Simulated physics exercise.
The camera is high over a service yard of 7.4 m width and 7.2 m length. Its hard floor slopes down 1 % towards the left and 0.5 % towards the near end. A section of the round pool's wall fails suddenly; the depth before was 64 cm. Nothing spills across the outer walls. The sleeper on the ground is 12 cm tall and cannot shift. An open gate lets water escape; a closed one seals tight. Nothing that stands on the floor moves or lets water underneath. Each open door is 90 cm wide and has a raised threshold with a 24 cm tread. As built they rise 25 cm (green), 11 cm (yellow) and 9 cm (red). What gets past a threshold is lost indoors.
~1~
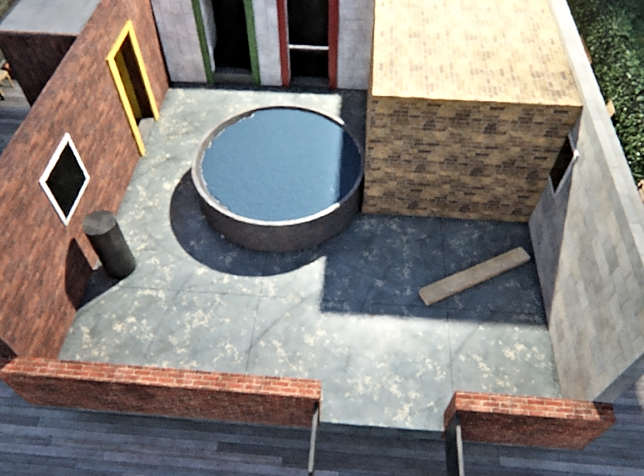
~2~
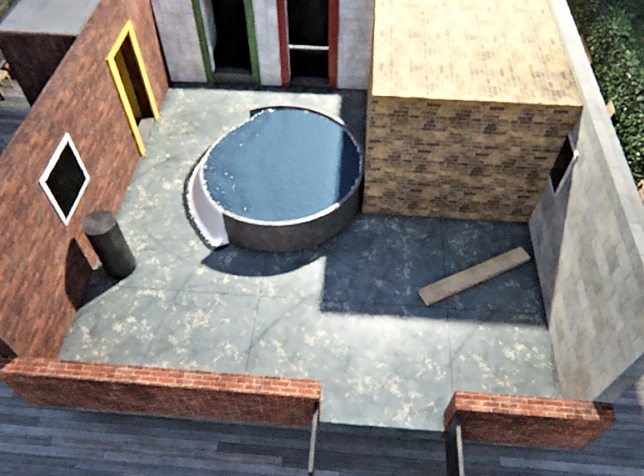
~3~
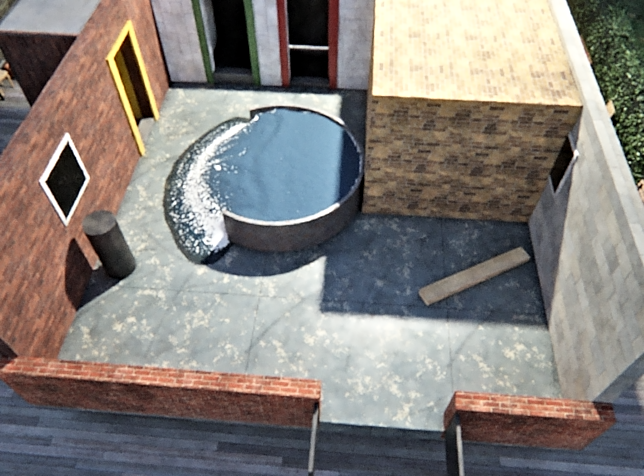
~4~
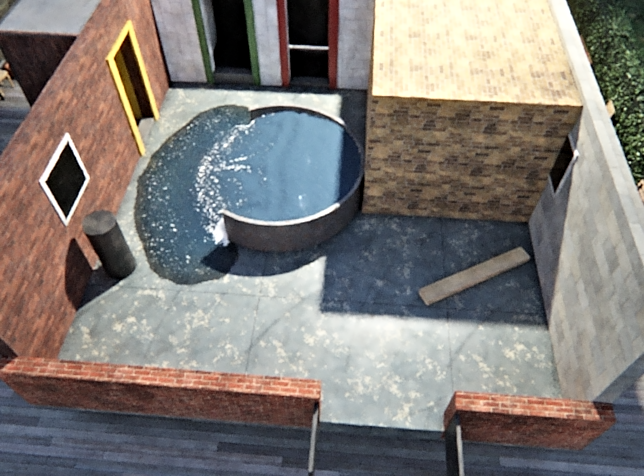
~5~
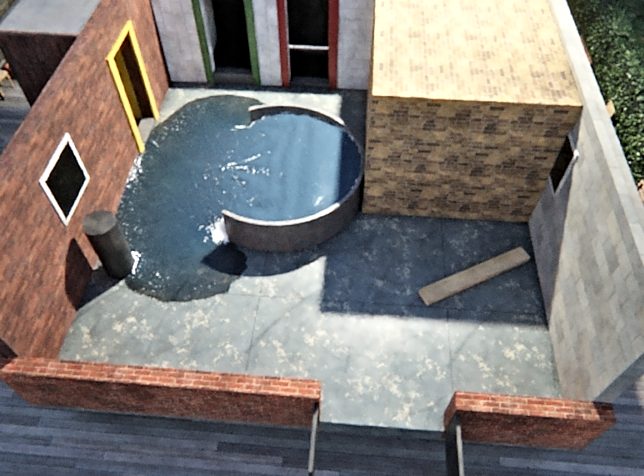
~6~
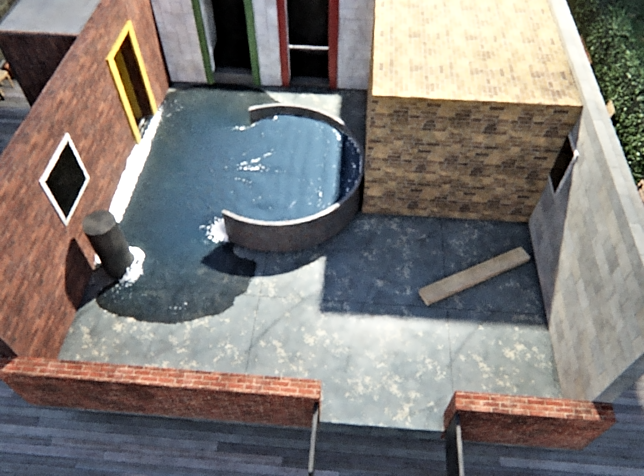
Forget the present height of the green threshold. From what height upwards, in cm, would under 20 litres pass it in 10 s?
Some 16 cm above the ground.
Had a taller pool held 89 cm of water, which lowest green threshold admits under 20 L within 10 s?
Some 22 cm.
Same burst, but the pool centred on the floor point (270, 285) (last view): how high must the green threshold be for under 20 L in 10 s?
Then roughly 20 cm.
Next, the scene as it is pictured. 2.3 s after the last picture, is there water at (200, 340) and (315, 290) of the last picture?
In that order: Flooded, still dry.
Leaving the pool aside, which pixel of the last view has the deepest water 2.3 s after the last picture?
Around (170, 85).
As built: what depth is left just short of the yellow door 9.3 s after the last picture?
Roughly 11.5 cm deep.
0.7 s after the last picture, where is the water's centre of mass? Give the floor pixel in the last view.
Near (232, 187).
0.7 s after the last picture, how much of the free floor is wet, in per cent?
Some 35 per cent of it.
Then, 0.7 s after the last picture water covers 35 % of the floor, deepest (46 cm) near (115, 221); 11 cm at the green door, 0 litres in over its 25 cm threshold.
Then, 2.3 s after the last picture water covers 50 % of the floor, deepest (42 cm) near (170, 85); 19 cm at the green door, 0 litres in over its 25 cm threshold.
Then, 9.3 s after the last picture water covers 95 % of the floor, deepest (17 cm) near (111, 229); 14 cm at the green door, 0 litres in over its 25 cm threshold.
At the green door as built, the water peaked near 20 cm, 3.1 s after the last picture.
With a threshold of 13.5 cm, 42 litres would have come in within the 10 s; with 18 cm, 7 litres. So under 20 litres takes about 16 cm.
